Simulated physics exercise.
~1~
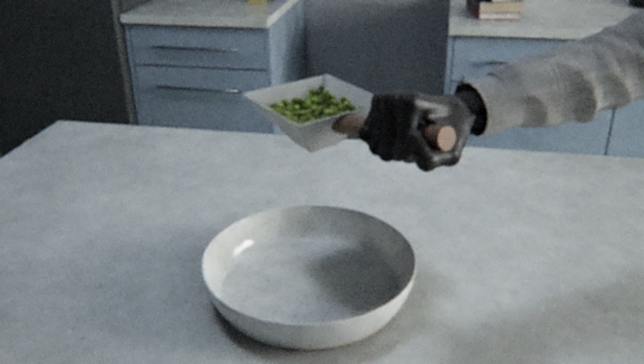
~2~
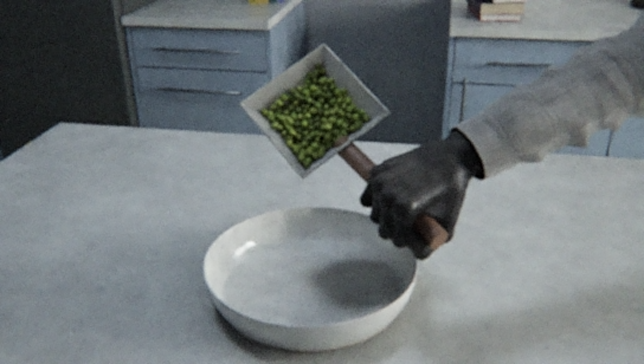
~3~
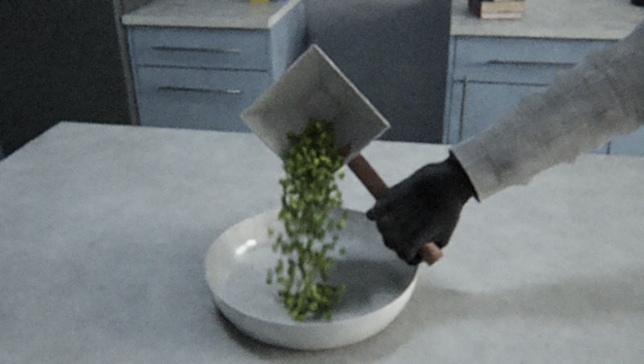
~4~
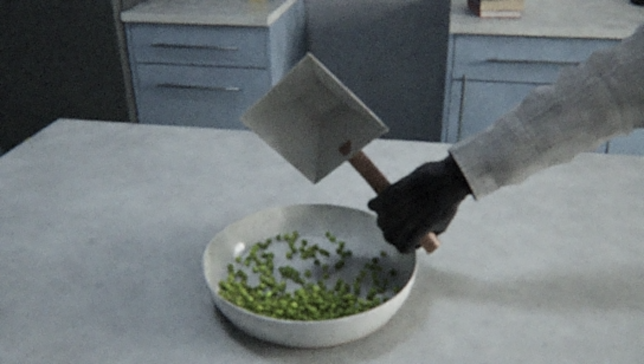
A black-gloved hand in a grey sleeve holds a square, flared scoop of small green peas by its wooden handle, above a shallow, pale round pan on a light countertop. The hand tips the scoop toward the viewer, and at first the peas stay inside, showing as a full green heap. As it tilts further, the peas slide over the lower edge and fall in a thick stream into the pan. The scoop empties and stays tipped above the pan, while the peas lie scattered across its bottom, thickest toward the near side.
